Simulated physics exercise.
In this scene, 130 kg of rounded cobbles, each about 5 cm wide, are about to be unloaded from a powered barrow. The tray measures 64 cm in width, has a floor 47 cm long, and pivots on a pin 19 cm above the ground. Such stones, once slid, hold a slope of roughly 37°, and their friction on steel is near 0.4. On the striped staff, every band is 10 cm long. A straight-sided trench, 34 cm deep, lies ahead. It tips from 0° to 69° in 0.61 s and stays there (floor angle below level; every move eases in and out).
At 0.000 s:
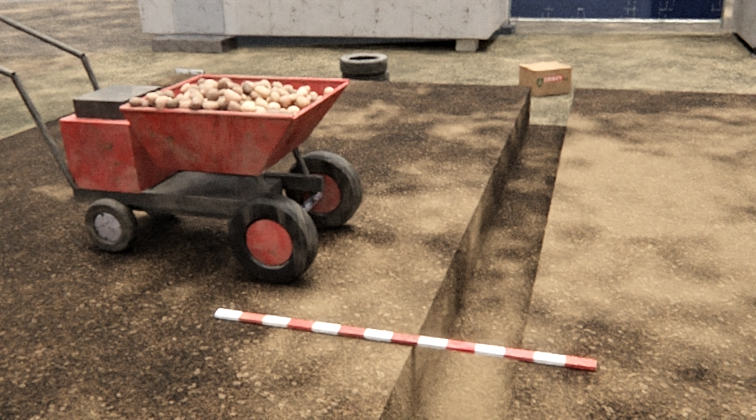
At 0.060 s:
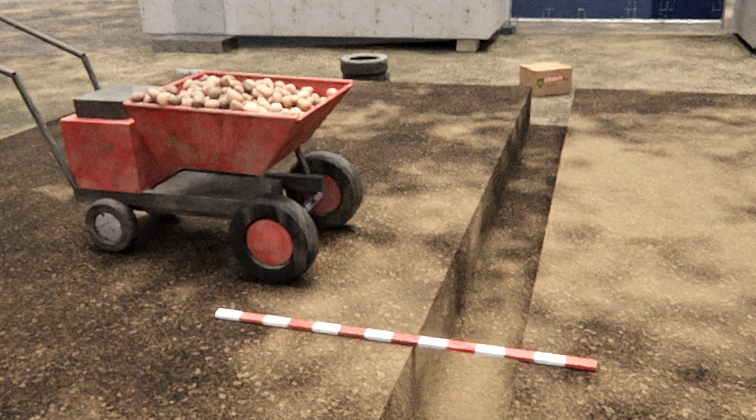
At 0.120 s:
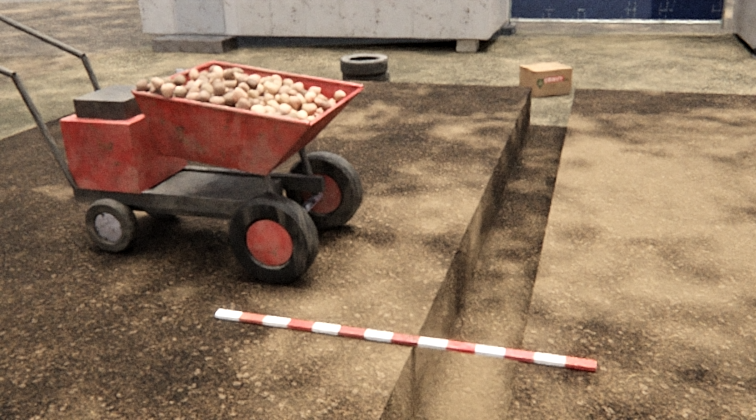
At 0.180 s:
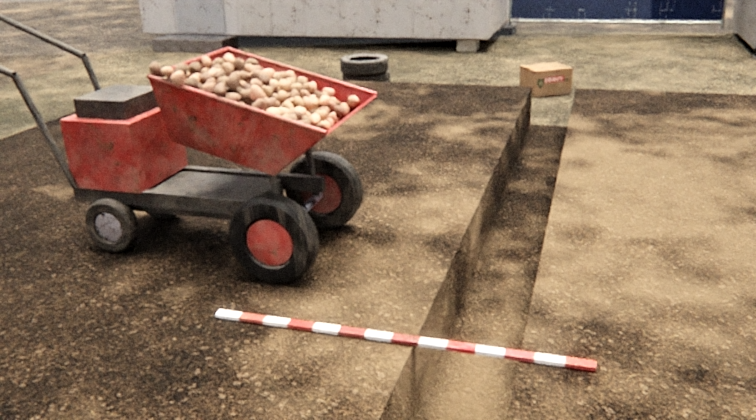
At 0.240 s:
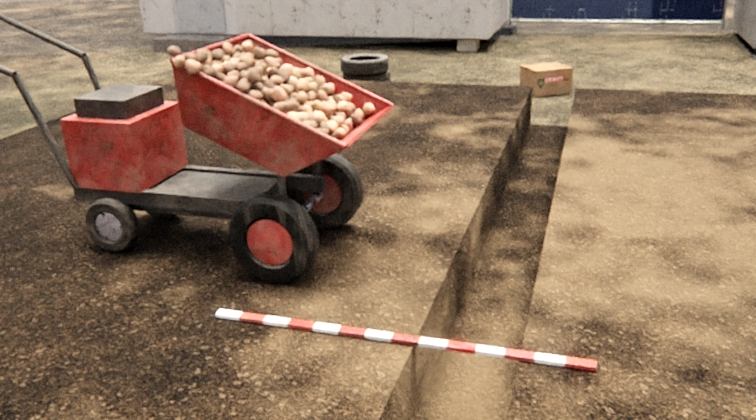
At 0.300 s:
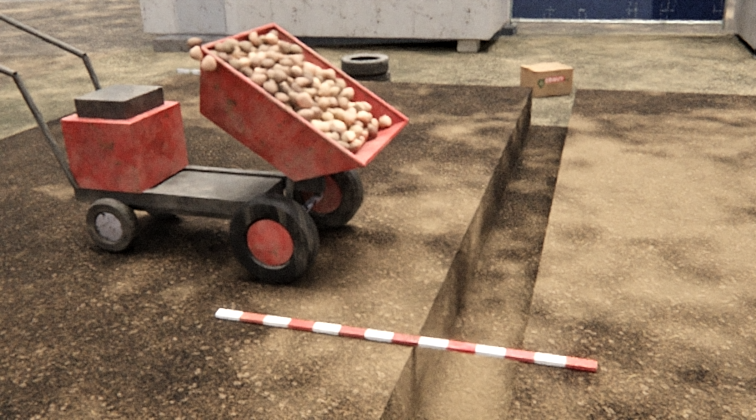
The footage shows a red powered barrow loaded with rounded stones standing on brown ground near a trench and a red-and-white striped staff, as its tray tilts steadily toward the right and the stones shift toward the lowered lip.
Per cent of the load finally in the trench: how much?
Approx. 93 %.
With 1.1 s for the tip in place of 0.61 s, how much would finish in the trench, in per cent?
With that change, it comes to around 95 per cent.
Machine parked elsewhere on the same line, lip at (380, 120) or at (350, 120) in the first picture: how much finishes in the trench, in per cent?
The first start gives about 30 per cent, the second about 55.
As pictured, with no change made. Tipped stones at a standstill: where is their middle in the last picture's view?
Their middle ends up near (493, 324).
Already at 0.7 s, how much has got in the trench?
Close to 30 per cent at that time.
After 0.5 s the floor is at 59°; 100 % in the tray; the foremost stones are at (400, 183).
After 0.7 s the floor is at 69°; 64 % in the tray, 6 % short of the trench, 30 % in the trench; the foremost stones are at (508, 291).
After 1.1 s the floor is at 69°; 15 % in the tray, 5 % short of the trench, 76 % in the trench, 4 % past the trench; the foremost stones are at (674, 273).
After 3.0 s the floor is at 69°; 0 % in the tray, 3 % short of the trench, 93 % in the trench, 4 % past the trench; the foremost stones are past the picture's edge.
